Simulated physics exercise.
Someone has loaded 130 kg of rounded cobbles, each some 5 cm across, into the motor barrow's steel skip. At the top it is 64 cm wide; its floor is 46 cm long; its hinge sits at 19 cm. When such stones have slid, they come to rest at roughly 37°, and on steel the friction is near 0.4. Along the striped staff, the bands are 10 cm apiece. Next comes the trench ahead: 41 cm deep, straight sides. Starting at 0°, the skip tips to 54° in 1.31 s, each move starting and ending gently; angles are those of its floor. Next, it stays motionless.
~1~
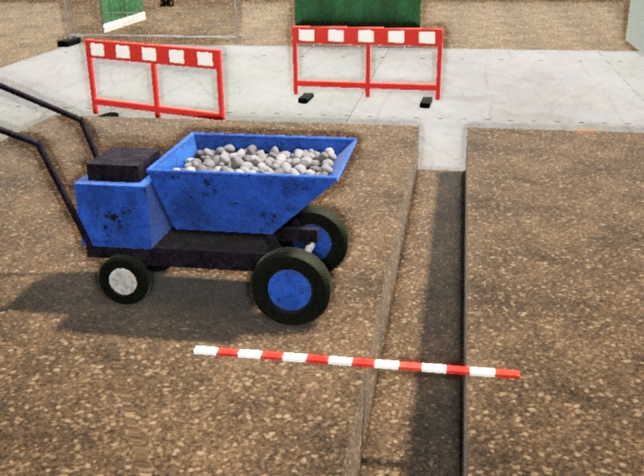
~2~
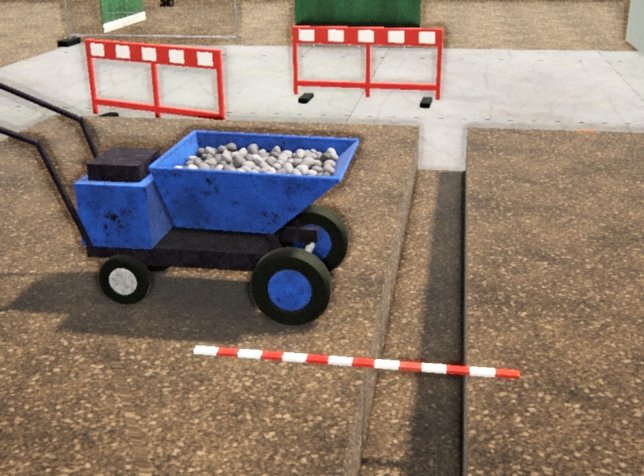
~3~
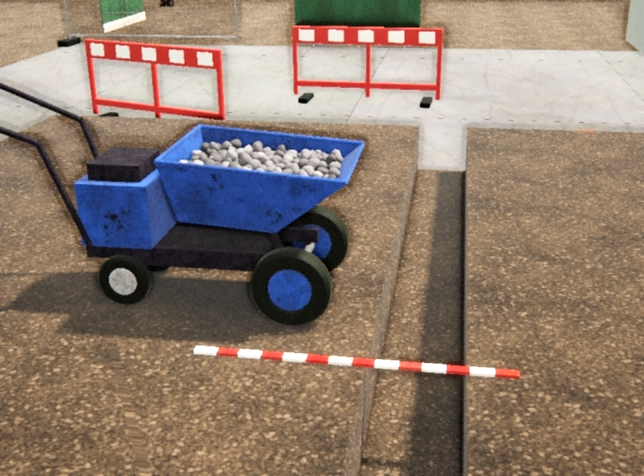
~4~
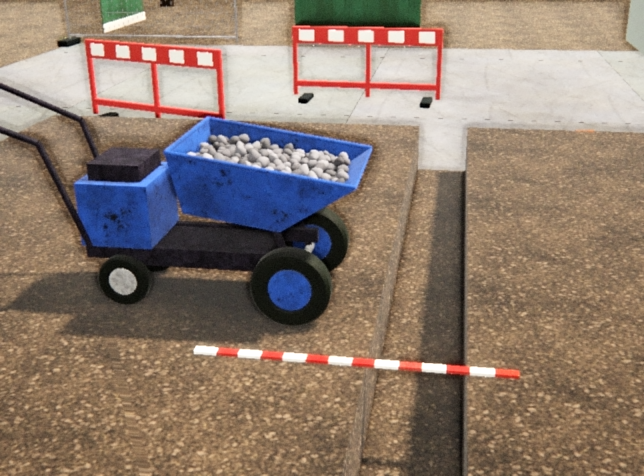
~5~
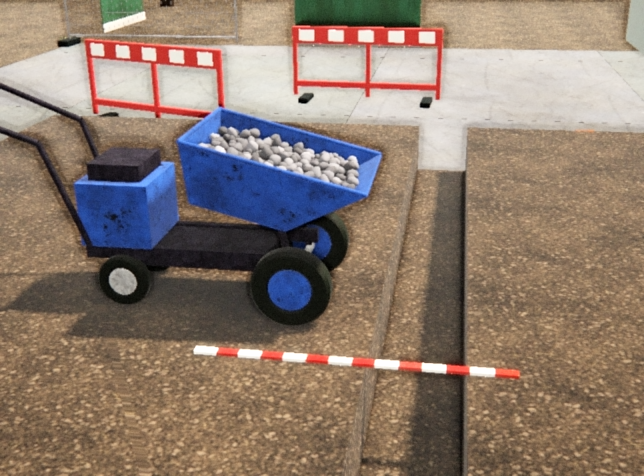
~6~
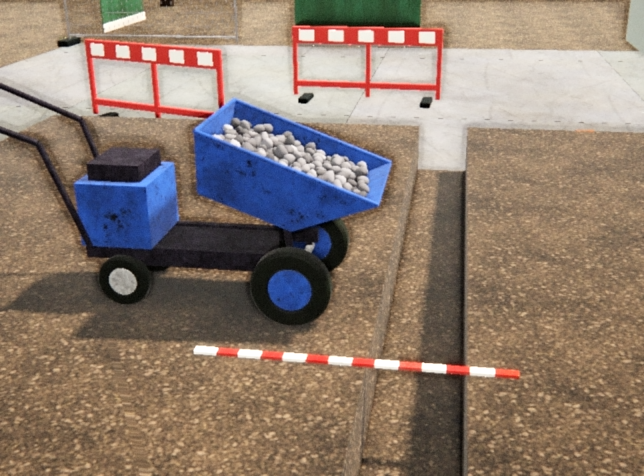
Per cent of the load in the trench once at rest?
About 64 %.
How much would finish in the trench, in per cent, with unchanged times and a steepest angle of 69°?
In that case near 60 per cent.
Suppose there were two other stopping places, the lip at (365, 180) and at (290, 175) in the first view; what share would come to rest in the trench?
First place roughly 40%, second roughly 85%.
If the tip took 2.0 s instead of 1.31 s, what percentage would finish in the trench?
Probably about 70 in a hundred.
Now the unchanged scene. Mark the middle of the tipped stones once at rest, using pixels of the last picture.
(443, 368).
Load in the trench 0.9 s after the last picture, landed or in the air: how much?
Around 15 per cent of it.
Then, 0.4 s after the last picture the floor is at 45°, 100 % in the skip; the foremost stones are at (397, 225).
Then, 0.9 s after the last picture the floor is at 54°, 86 % in the skip, 13 % in the trench, 1 % past the trench; the foremost stones are at (469, 312).
Then, 1.2 s after the last picture the floor is at 54°, 56 % in the skip, 28 % in the trench, 16 % past the trench; the foremost stones are at (547, 317).
Then, 3.2 s after the last picture the floor is at 54°, 17 % in the skip, 64 % in the trench, 19 % past the trench; the foremost stones are at (612, 330).
